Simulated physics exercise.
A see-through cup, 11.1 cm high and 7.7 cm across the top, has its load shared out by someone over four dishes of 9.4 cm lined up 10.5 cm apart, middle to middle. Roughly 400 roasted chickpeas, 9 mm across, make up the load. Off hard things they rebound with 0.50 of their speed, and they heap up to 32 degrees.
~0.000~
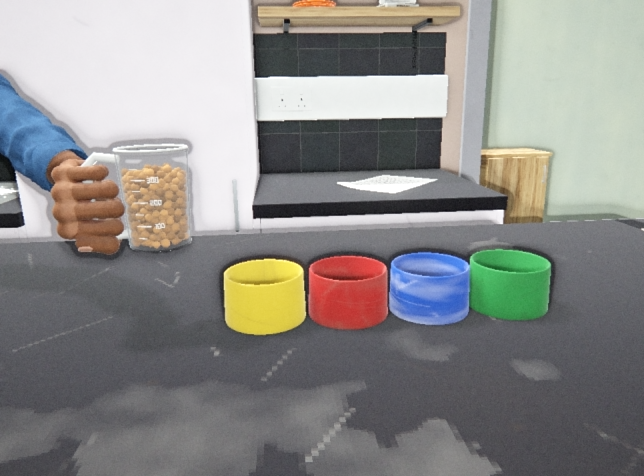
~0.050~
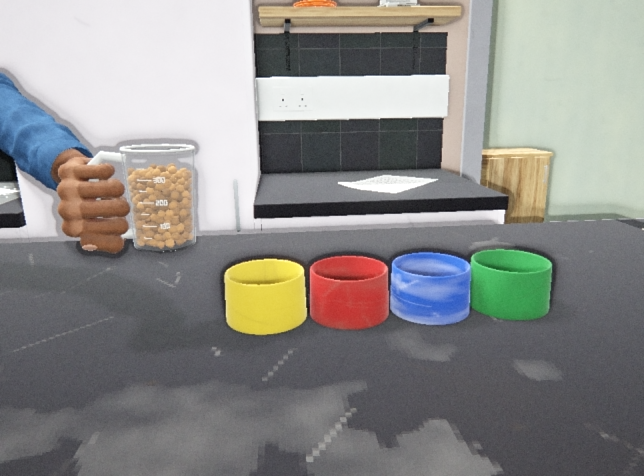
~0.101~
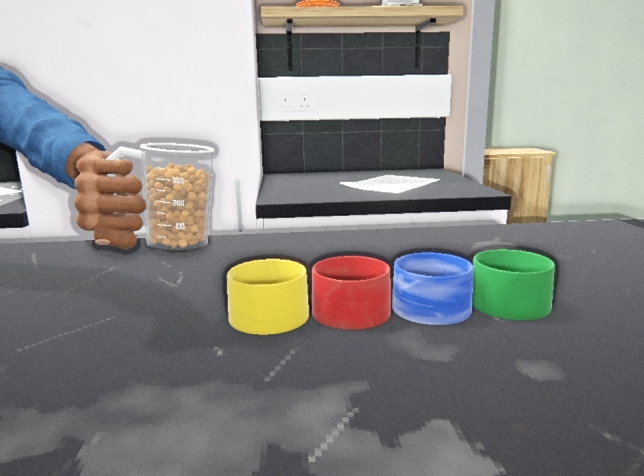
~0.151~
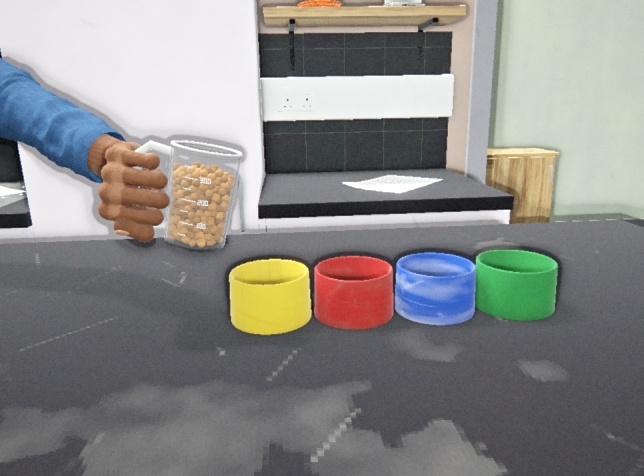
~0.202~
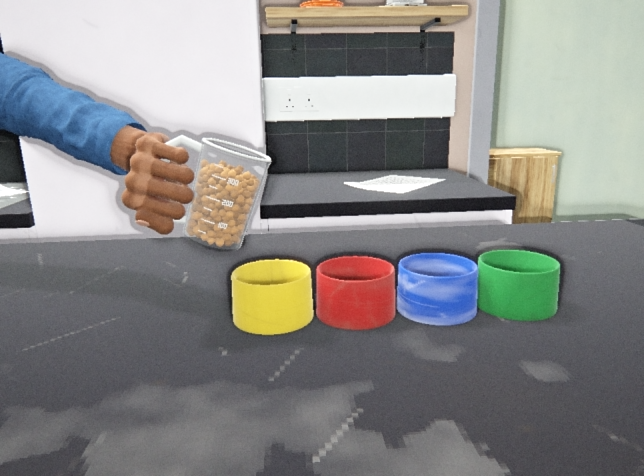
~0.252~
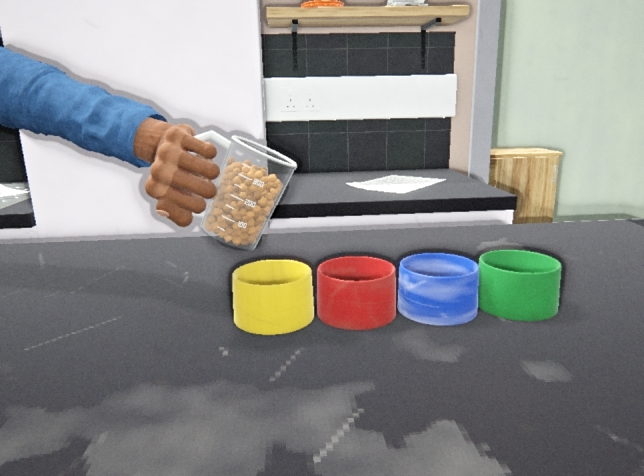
A hand moves a clear cup of roasted chickpeas right while tilting it rightward.
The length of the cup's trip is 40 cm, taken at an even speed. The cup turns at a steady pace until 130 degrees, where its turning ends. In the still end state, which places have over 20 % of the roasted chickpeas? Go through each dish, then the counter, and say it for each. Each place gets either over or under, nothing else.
Outcome: Red: It will hold at most a fifth; blue: It will hold at most a fifth; green: It will hold more than a fifth; yellow: It will hold at most a fifth; counter: It will hold more than a fifth.
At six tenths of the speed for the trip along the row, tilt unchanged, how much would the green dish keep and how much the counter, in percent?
Shares - green 20, counter 20.
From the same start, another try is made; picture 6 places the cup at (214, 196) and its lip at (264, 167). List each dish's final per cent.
Red 0; blue 60; green 20; yellow 0.
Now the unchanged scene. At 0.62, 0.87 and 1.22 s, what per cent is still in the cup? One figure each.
Close to 100, 90 and 0 per cent respectively.
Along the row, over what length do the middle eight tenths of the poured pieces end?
It covers some 21 centimetres of the row.
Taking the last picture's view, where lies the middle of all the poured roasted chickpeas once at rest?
I'd put it at about (532, 291).
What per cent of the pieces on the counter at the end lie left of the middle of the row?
Estimated share comes to about 0 per cent.
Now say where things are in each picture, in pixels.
Cup at (156, 197), tilt 0 degrees, lip at (186, 148), moved 0.0 cm; middle of the pieces at (157, 207); yellow dish at (264, 272); red dish at (348, 268); blue dish at (430, 265); green dish at (510, 261), in the first picture.
Cup at (162, 197), tilt 1 degrees, lip at (193, 148), moved 0.5 cm; middle of the pieces at (162, 207), in the second picture.
Cup at (178, 196), tilt 6 degrees, lip at (213, 151), moved 2.1 cm; middle of the pieces at (177, 206), in the third picture.
Cup at (201, 196), tilt 12 degrees, lip at (241, 155), moved 4.4 cm; middle of the pieces at (199, 205), in the fourth picture.
Cup at (224, 195), tilt 19 degrees, lip at (269, 160), moved 6.9 cm; middle of the pieces at (221, 205), in the fifth picture.
Cup at (246, 195), tilt 26 degrees, lip at (295, 165), moved 9.4 cm; middle of the pieces at (242, 204); yellow dish at (272, 272); red dish at (356, 269); blue dish at (439, 265); green dish at (519, 262). The cup turns about 135 degrees a second and travels 49 cm a second, in the sixth picture.
Then, at 0.62 s, tilt 76 degrees; cup holds 100 %.
After 0.87 s, tilt 111 degrees; cup holds 90 %, green 10 %.
After 1.22 s, tilt 130 degrees; cup holds 0 %, green 70 %.
In the end, at 1.8 s, red 0 %, blue 0 %, green 70 %, yellow 0 %, counter 30 %.
